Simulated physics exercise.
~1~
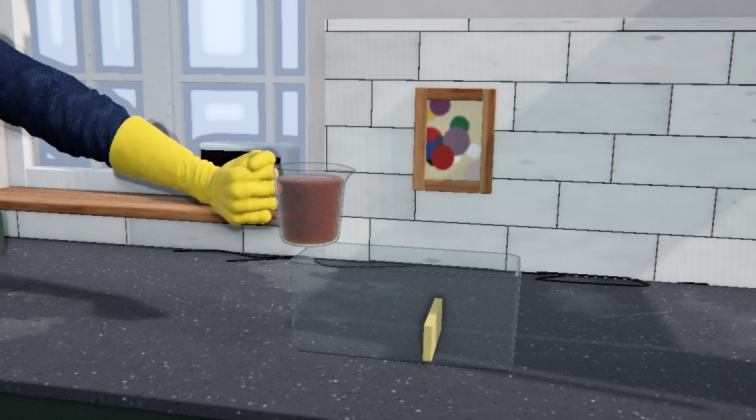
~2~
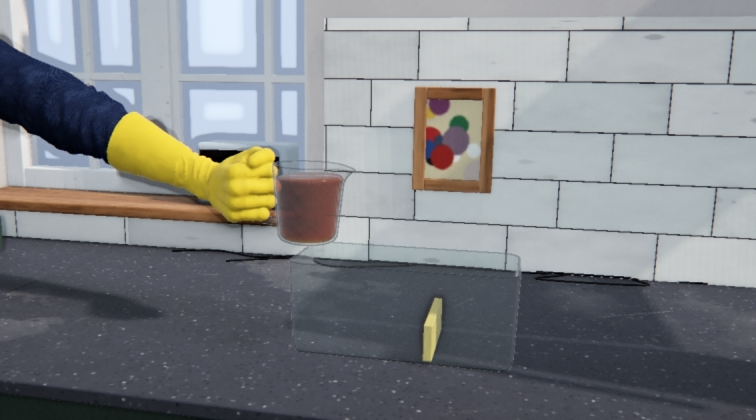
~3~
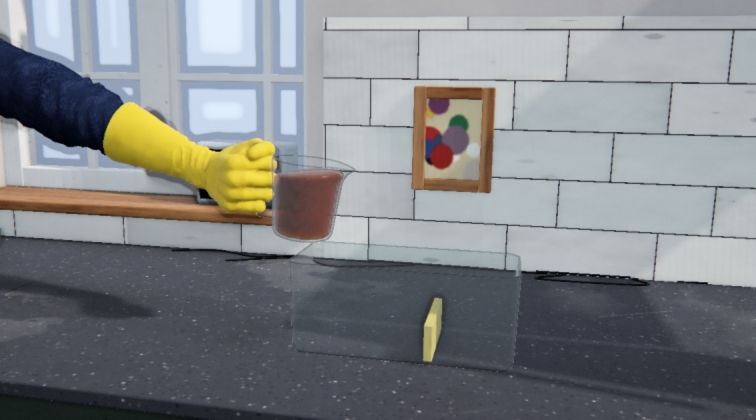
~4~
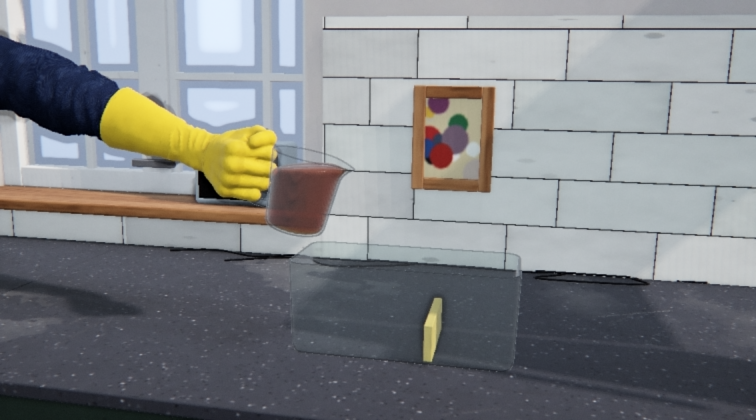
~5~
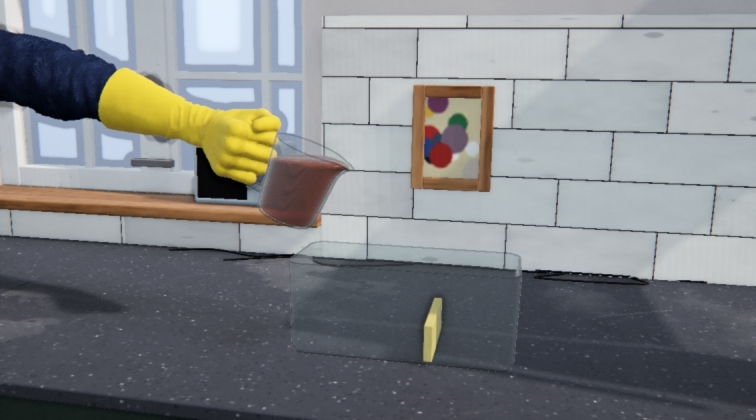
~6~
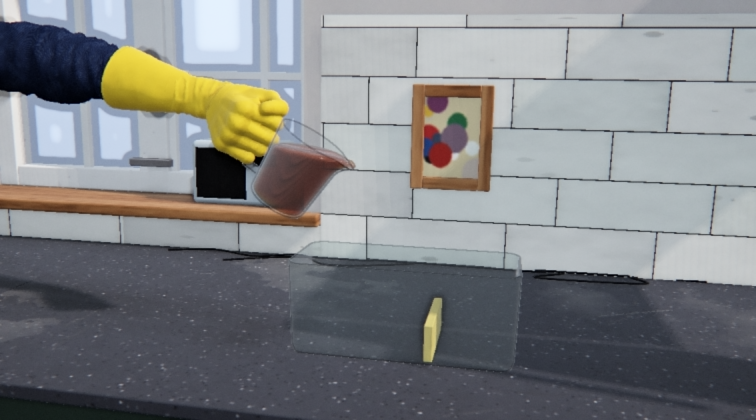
On a dark kitchen counter, a yellow-gloved hand tilting a clear jug of reddish-brown liquid rightward above a clear basin.
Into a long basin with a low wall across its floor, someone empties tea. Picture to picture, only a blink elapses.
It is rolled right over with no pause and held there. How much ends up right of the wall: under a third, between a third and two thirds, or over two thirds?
The right side is left with enough for a third but not past two thirds.
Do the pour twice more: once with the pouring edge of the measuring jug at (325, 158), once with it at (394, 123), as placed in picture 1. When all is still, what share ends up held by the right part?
5 and 50 in a hundred.
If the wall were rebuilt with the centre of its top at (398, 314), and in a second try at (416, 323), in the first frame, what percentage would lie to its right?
It would come to roughly 85 per cent the first time and roughly 70 per cent the second.
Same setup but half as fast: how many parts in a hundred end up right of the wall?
It comes to 15 per cent or so.
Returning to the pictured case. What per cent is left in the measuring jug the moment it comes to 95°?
Around 60 in a hundred has not poured out yet.
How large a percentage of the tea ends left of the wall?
I'd say close to 55 per cent.
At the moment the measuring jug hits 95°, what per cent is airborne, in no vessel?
Share: Approx. 35 %.
A moment on, the measuring jug is tipped on its side and 59 per cent is still to pour, 7 is left of the wall and 0 right of it.
Next, the measuring jug is tipped right over and 8 per cent is still to pour, 36 is left of the wall and 26 right of it.
Then the measuring jug is tipped right over and 0 per cent is still to pour, 49 is left of the wall and 44 right of it.
Later the measuring jug is tipped right over and 0 per cent is still to pour, 54 is left of the wall and 43 right of it.
In the end 54 per cent lies left of the wall, 44 right of it and 3 outside.
